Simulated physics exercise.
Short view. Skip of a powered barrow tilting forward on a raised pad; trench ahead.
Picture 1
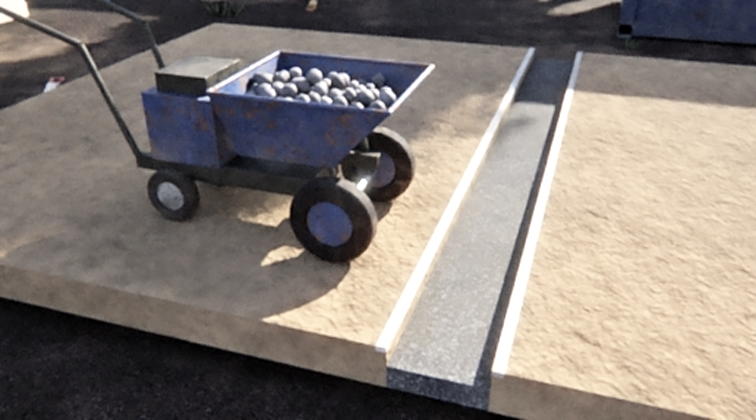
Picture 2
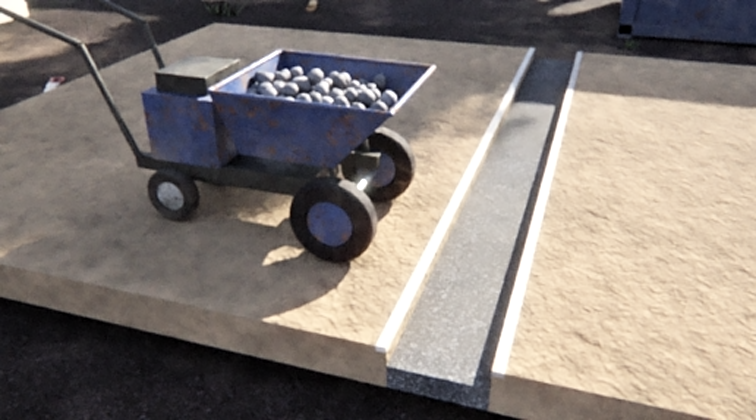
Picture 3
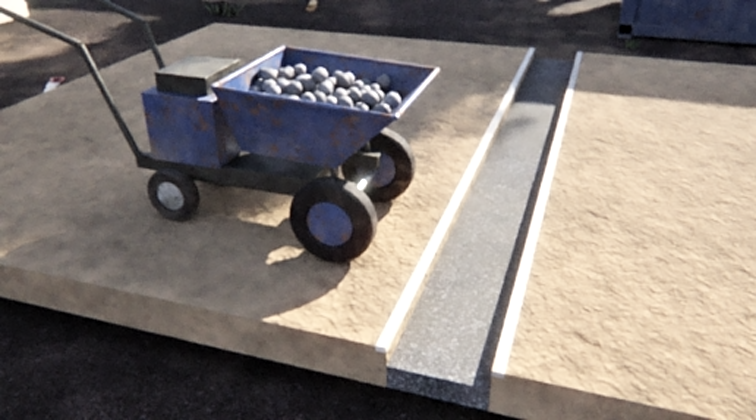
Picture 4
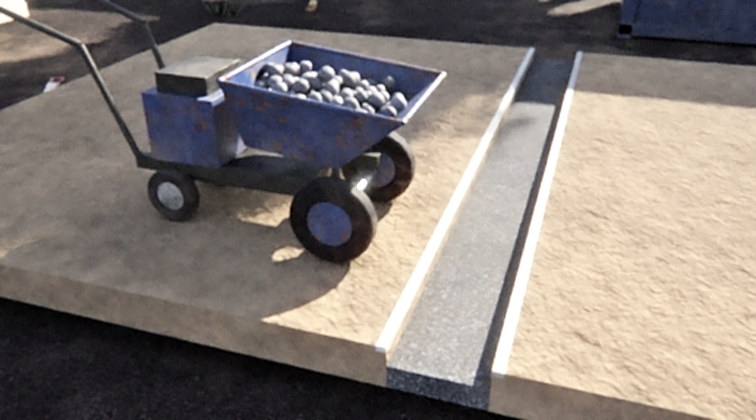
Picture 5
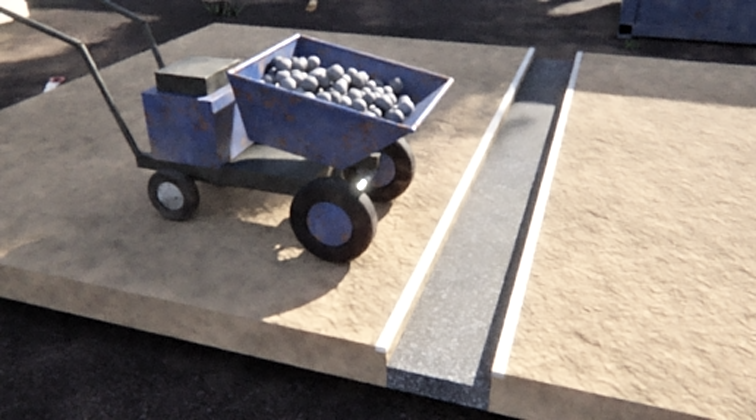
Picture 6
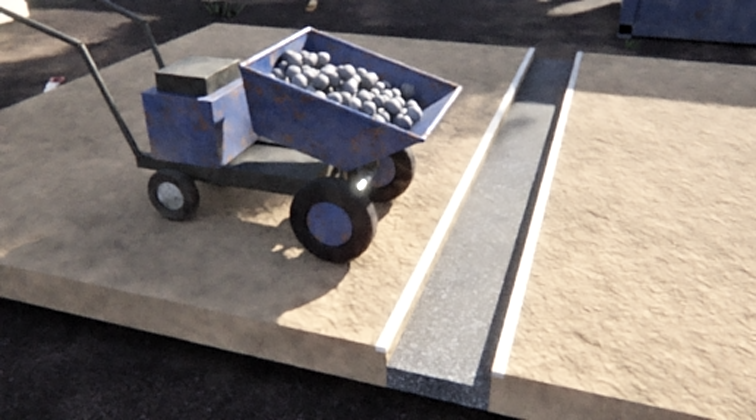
A blue skip full of round grey cobbles sat level on a small wheeled barrow beside a shallow trench, then its back end slowly rose, tilting it forward while the wheels stayed still.
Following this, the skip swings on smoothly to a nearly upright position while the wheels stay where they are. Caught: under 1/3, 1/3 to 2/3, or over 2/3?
One to two thirds of the load lands in the trench.
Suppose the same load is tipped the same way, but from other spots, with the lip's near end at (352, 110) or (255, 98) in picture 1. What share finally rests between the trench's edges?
First some 80, then 10 per cent.
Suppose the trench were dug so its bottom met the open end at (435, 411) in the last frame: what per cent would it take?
The share would be around 90 per cent.
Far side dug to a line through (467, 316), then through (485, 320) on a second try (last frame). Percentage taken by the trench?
About 10 %, then 30 %.
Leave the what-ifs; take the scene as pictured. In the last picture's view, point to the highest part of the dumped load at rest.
My guess for the top is about pixel (513, 221).
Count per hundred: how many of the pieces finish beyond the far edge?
I'd put it at around 20 percent.
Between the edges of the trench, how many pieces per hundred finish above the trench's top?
Something like 35 in a hundred.
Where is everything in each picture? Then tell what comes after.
Lip of the skip at (388, 114), level; top of the load at (299, 99), round cobbles; first edge of the trench at (403, 303); far edge at (510, 325), the trench over half as wide as the skip, and shallow for its width, in the first picture.
Lip of the skip at (390, 115), level; top of the load at (301, 98), in the second picture.
Lip of the skip at (395, 118), tipped barely; top of the load at (304, 97), in the third picture.
Lip of the skip at (402, 123), tipped a little; top of the load at (298, 92), in the fourth picture.
Lip of the skip at (412, 131), tipped a little; top of the load at (305, 88), in the fifth picture.
Lip of the skip at (422, 140), tipped clearly; top of the load at (301, 85); first edge of the trench at (403, 303); far edge at (510, 325), in the sixth picture.
Soon, skip tipped steeply; all in the skip.
A while on, skip tipped steeply; most in the skip; a small part in or heaped over the trench.
Towards the end, skip tipped right over; about a third in the skip; about half in or heaped over the trench; about a quarter beyond it.
Finally, skip tipped right over; about a quarter in the skip; about half in or heaped over the trench; about a quarter beyond it.
